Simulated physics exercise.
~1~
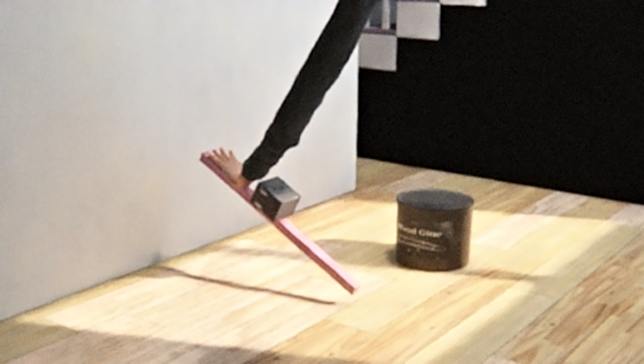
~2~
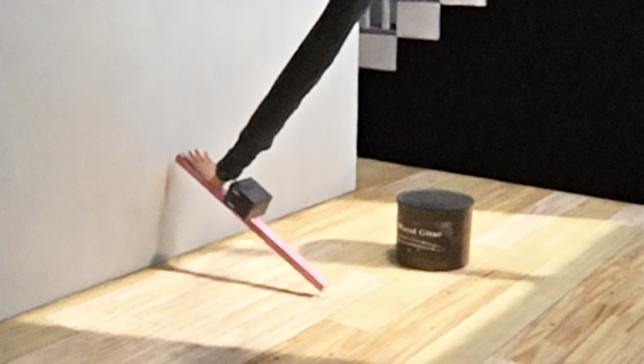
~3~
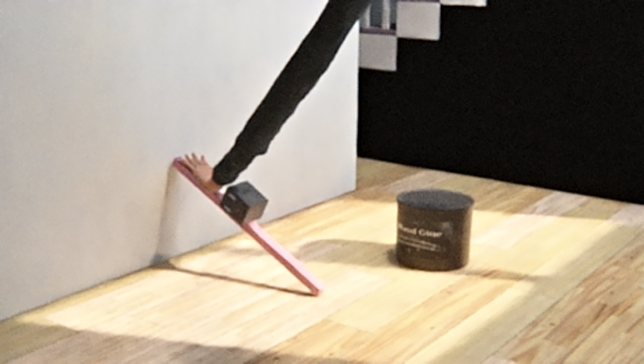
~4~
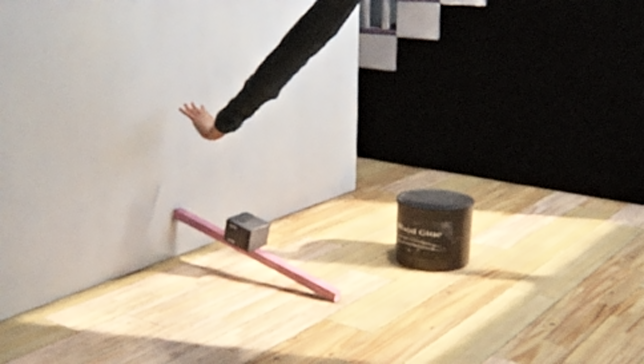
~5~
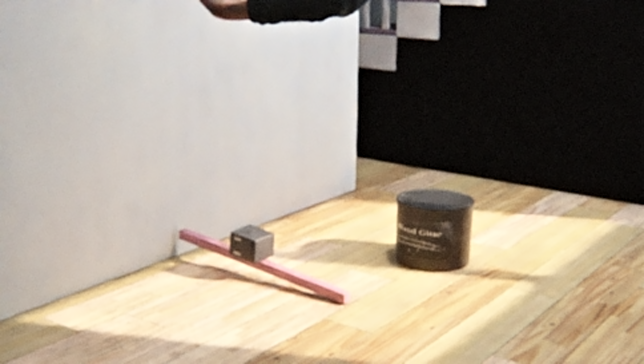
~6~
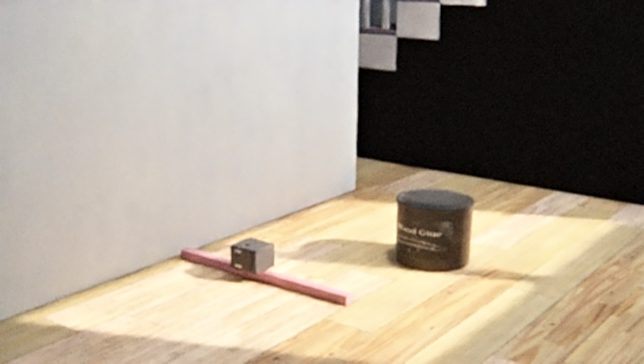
The clip opens with a hand holding a slanted pink pole, a small dark block resting against it, beside a pale wall on a sunlit wooden floor. A black pail stands to the right. The hand moves the pole left and props its upper end against the wall. Then the hand lets go and draws back up to the right, and the pole's foot slips outward as its top slides down the wall. The arm leaves view, and the pole ends lying on the floor with the block beside its middle, while the pail stays in place.
